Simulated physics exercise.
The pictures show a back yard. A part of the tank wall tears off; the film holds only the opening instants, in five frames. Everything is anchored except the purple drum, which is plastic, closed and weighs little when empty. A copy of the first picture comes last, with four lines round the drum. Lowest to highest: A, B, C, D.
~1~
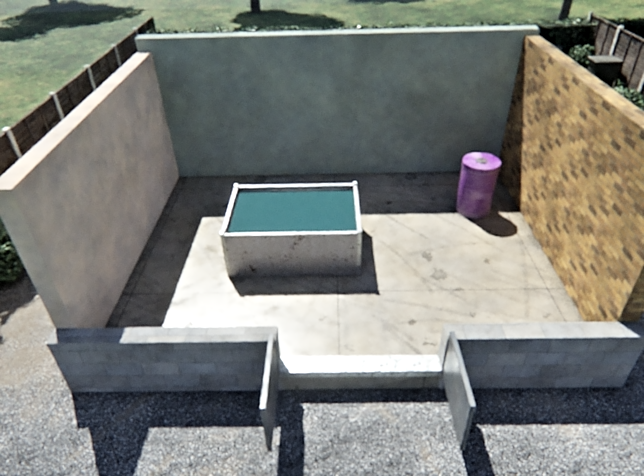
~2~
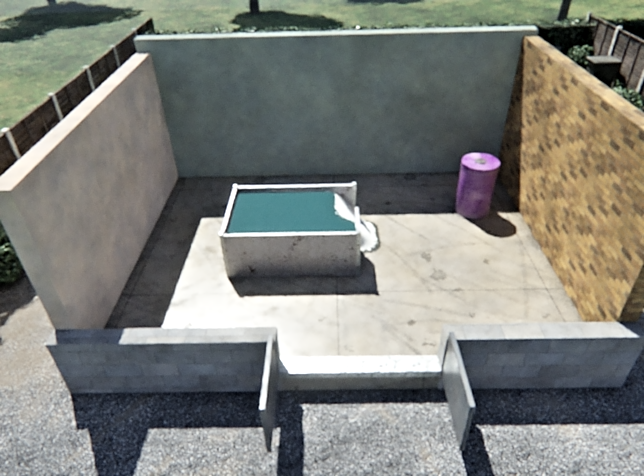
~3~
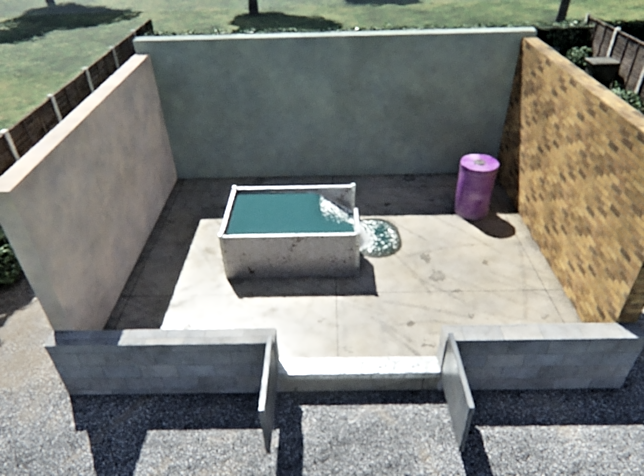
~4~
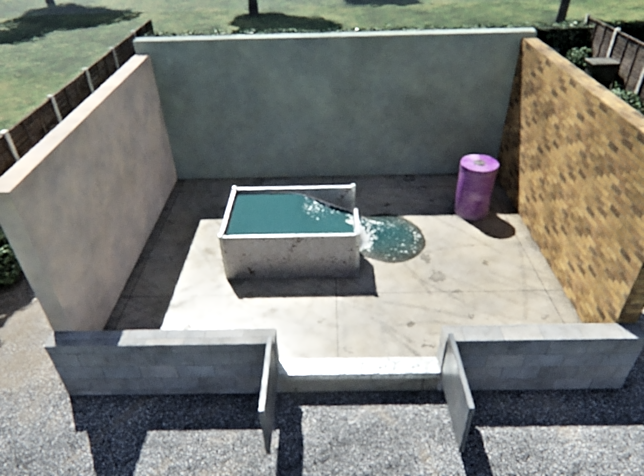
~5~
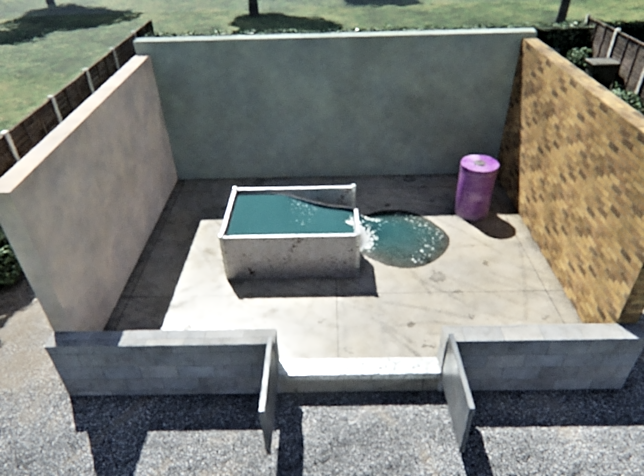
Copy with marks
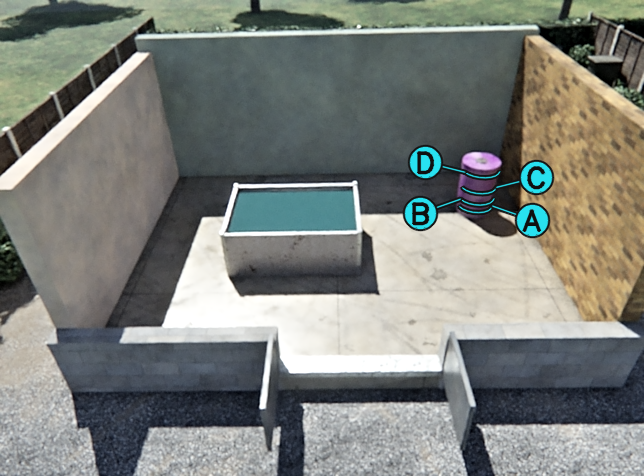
A raised, pale-walled tank full of blue-green water stands in a paved back yard, seen from above and in front, past a low grey wall with an open gate. A purple drum stands to its right, between a green-grey back wall and a yellow-brown side wall. Water spills over the tank's right side and spreads across the paving in a rounded puddle towards the drum, while the camera stays still.
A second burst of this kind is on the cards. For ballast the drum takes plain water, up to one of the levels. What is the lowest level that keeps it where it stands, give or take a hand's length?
The limit is B.
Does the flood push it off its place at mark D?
No, not at all.
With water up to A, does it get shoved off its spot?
Yes, it does.
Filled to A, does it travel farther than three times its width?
No.
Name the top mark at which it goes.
A.
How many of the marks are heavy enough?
Three of the four.
On the marked copy, A at (478, 212); B at (480, 205); C at (482, 193); D at (485, 177); from the bottom up A, B, C, D.
With A, it is pushed about its own width away.
With B, it does not move.
With C, it does not move.
With D, it does not move.
